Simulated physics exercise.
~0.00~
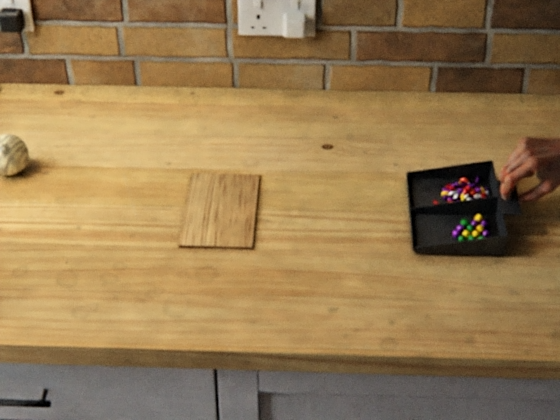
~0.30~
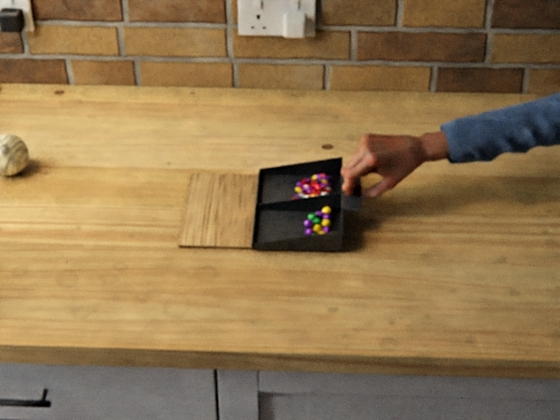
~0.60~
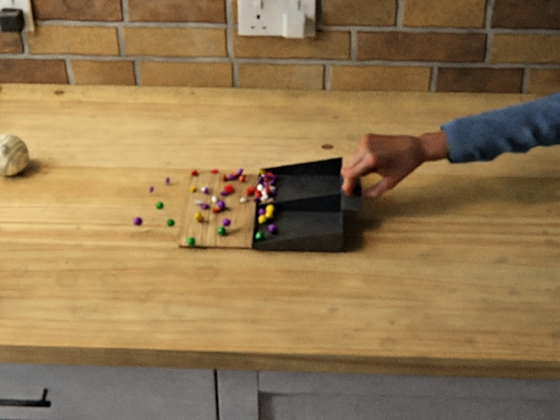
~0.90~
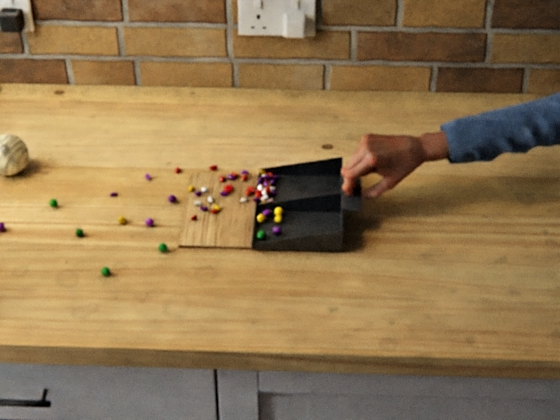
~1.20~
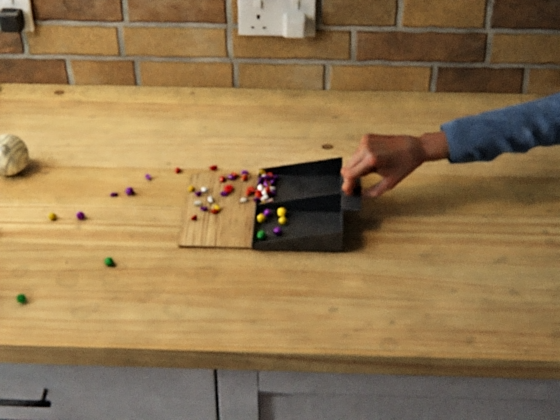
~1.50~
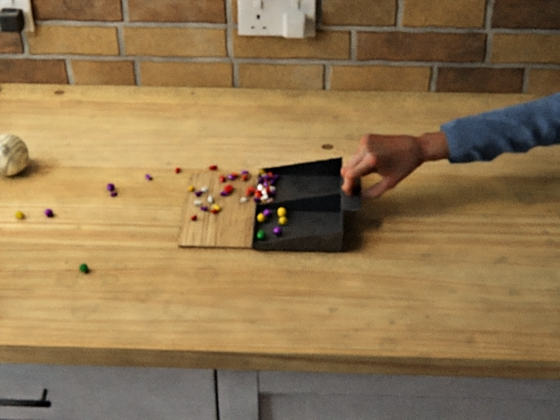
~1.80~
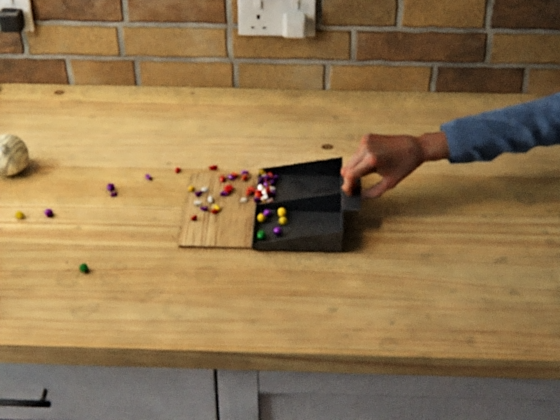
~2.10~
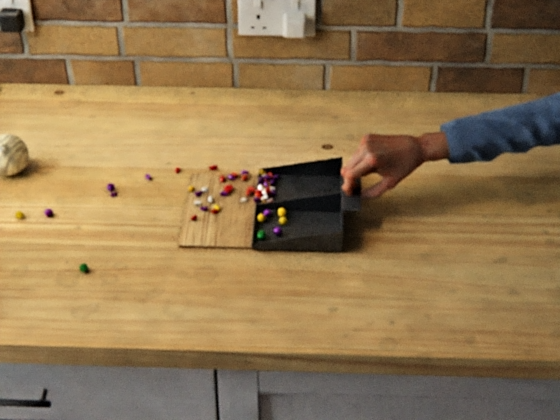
A hand, its blue sleeve soon visible, grips a black divided tray at the right of a wooden counter, seen from above and in front, with a brick wall and white socket behind. The tray holds small multicoloured beads in two compartments, while a flat wooden board lies near the middle and a pale ball sits at far left. The hand pushes the tray left until it stops against the board. Beads from both compartments spill forward over the low rim, scattering across the board, and some roll farther left. Finally everything rests, with many beads out and others still inside the tray's front.
